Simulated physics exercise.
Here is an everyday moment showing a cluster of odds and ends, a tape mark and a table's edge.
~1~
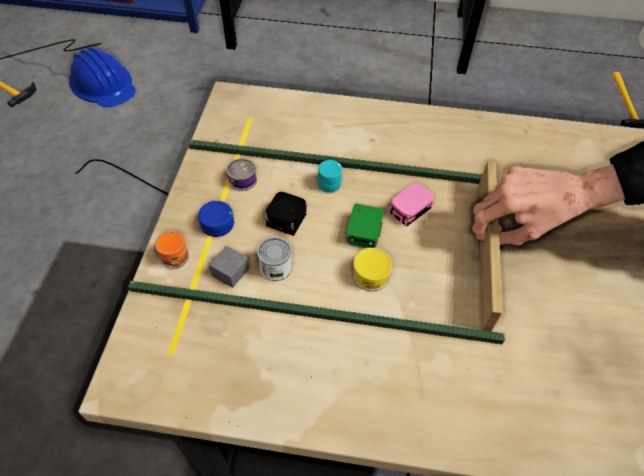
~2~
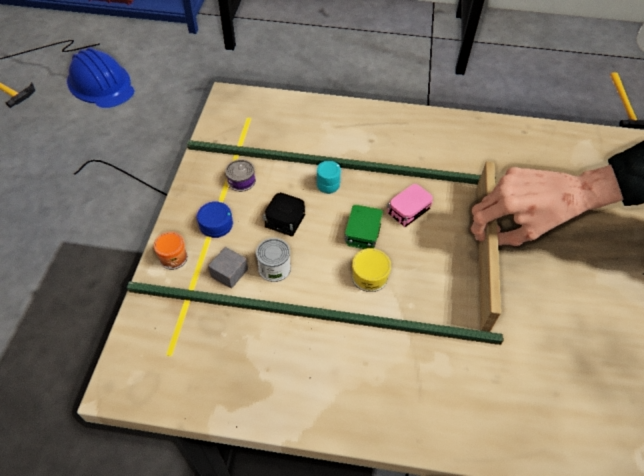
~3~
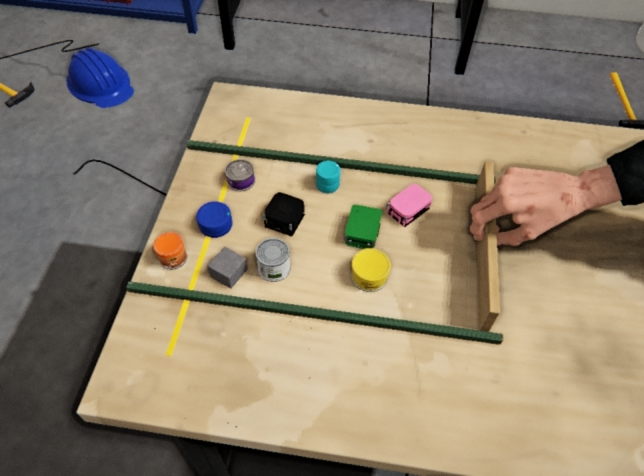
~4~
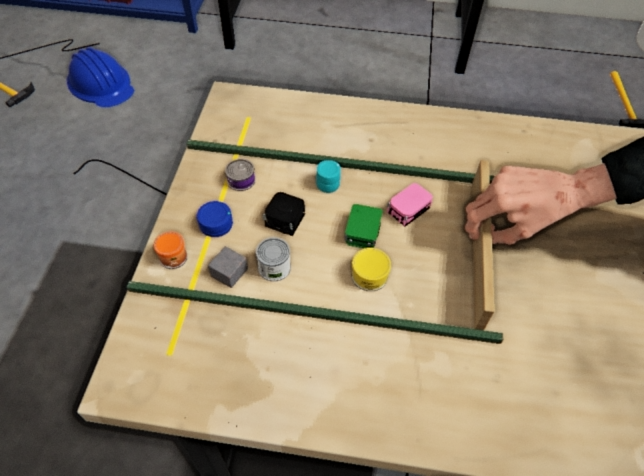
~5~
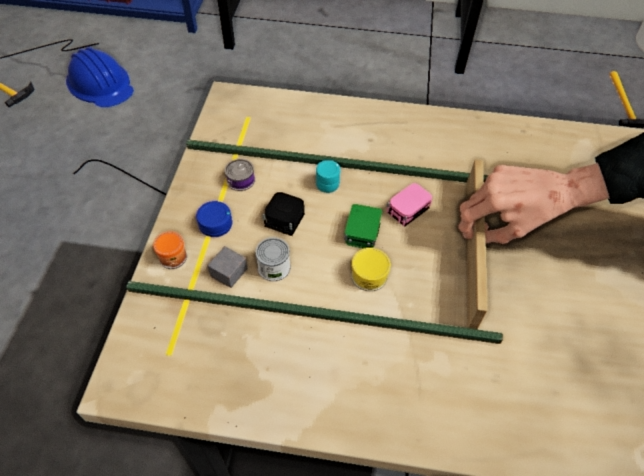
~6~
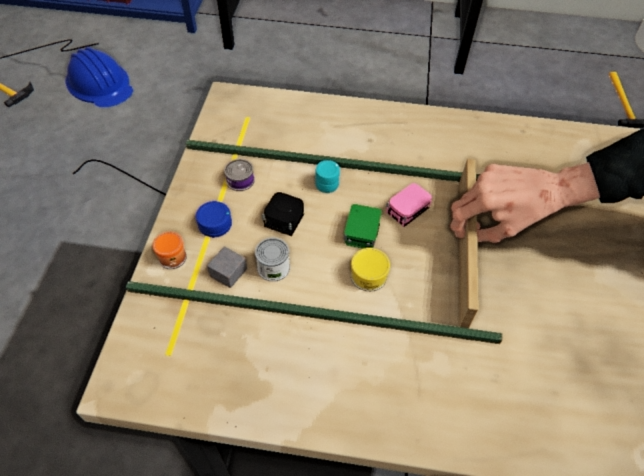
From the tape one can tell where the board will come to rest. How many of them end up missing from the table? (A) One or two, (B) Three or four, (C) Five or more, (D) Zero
(A) One or two.
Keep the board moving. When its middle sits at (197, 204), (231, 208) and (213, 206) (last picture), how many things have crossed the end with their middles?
Over the end: 5, 1, 2.
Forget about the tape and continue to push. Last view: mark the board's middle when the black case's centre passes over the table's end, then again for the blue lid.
The middle is at (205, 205) when it's the black case, and at (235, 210) when it's the blue lid.
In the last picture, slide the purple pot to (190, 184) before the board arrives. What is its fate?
The purple pot would be still up.
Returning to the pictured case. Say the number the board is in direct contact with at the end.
It touches 5.
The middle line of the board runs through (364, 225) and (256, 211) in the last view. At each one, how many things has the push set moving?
That gives 3 for the first and 10 for the second.
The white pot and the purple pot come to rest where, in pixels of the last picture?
White pot at about (152, 232), purple pot at about (189, 170).
Soon after, none off yet; orange tin at rest near (170, 251); blue lid at rest near (214, 219); purple pot at rest near (240, 175).
After that, none off yet; orange tin at rest near (170, 251); blue lid moving near (209, 219); purple pot at rest near (239, 175).
In the end, the number that fall off is one or two; gone, blue lid and orange tin.
